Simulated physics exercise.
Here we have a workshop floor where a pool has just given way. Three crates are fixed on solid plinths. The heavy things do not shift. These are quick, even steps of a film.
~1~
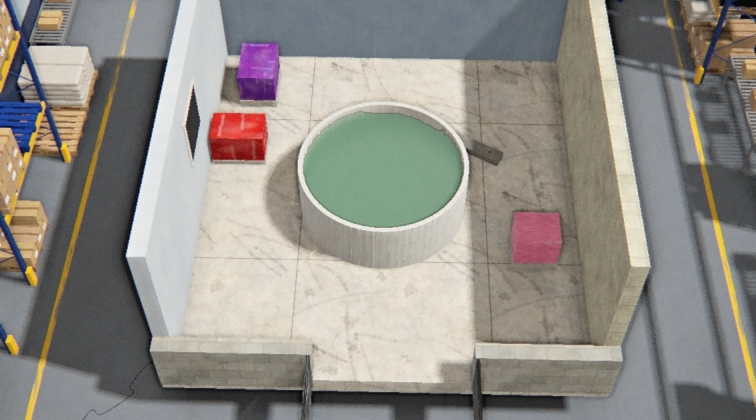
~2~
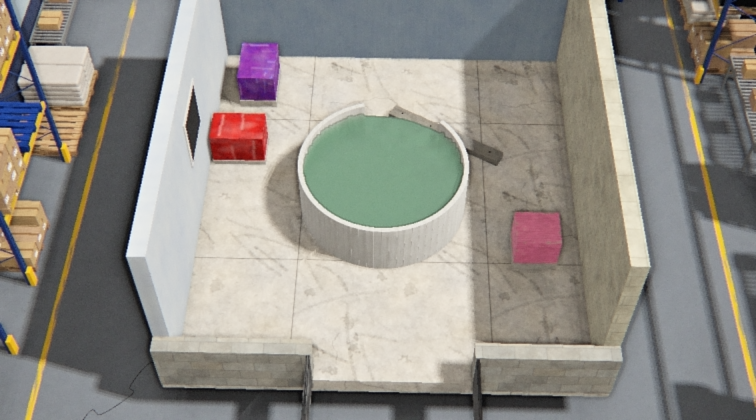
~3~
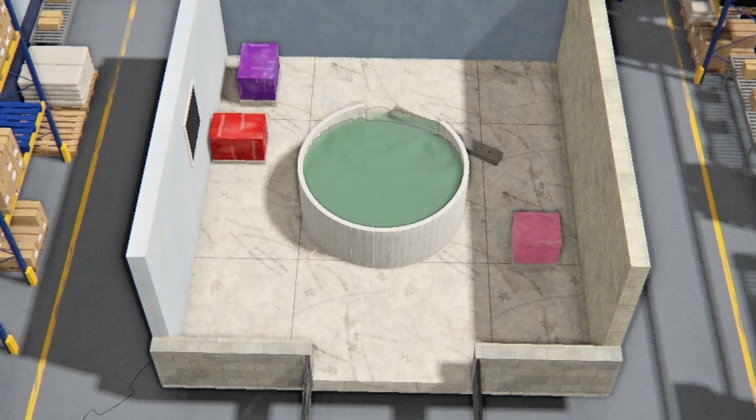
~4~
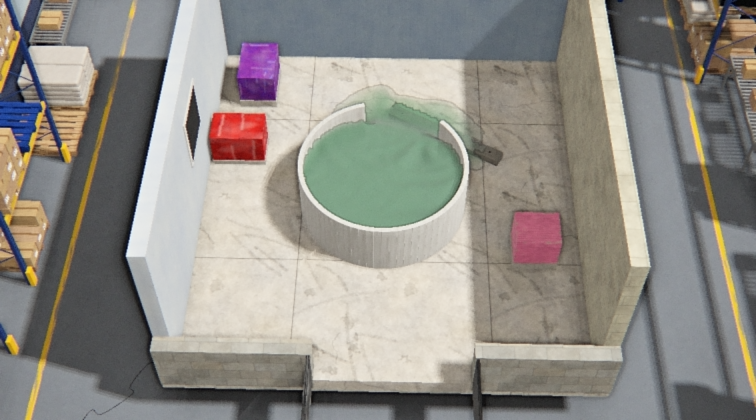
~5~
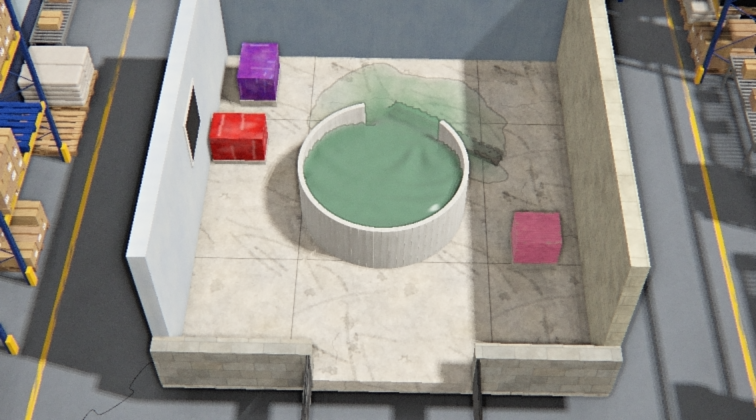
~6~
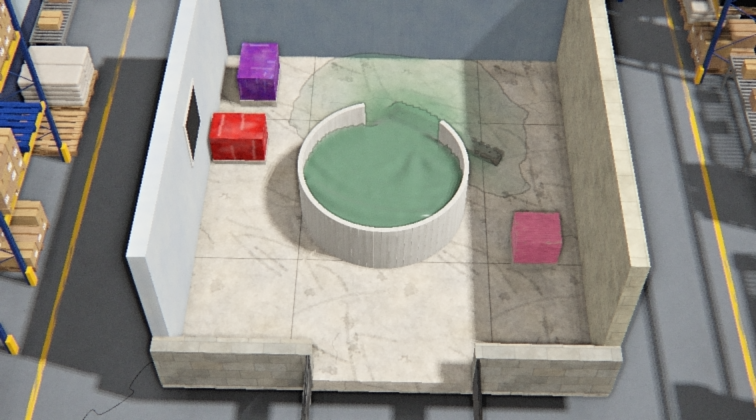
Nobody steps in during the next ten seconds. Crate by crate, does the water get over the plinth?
In the end: The pink crate is wetted; the purple crate is wetted; the red crate is wetted.
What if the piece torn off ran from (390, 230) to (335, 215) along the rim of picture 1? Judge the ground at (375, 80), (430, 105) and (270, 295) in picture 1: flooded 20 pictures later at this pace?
In turn: Dry, no water, covered.
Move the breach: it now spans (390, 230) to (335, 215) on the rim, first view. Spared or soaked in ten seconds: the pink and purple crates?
Then: Pink keeps dry, purple is safe.
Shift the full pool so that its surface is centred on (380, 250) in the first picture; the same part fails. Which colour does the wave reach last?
It is the one in pink.
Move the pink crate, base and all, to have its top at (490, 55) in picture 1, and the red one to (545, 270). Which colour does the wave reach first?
I say the one in pink.
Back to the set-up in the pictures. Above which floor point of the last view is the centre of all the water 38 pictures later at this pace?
Near (397, 164).
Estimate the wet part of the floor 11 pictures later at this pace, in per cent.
Close to 40 %.
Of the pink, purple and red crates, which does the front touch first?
I say the purple-painted one.
A moment on, water covers 35 % of the floor; the pink crate water round its plinth, the purple crate water round its plinth, the red crate water round its plinth.
Next, water covers 40 % of the floor; the pink crate water round its plinth, the purple crate water round its plinth, the red crate water round its plinth.
Then, water covers 60 % of the floor; the pink crate water round its plinth, the purple crate water round its plinth, the red crate water round its plinth.
Later, water covers 95 % of the floor; the pink crate water round its plinth, the purple crate water round its plinth, the red crate water round its plinth.
In the end, water covers 100 % of the floor; the pink crate was topped, the purple crate was topped, the red crate was topped.
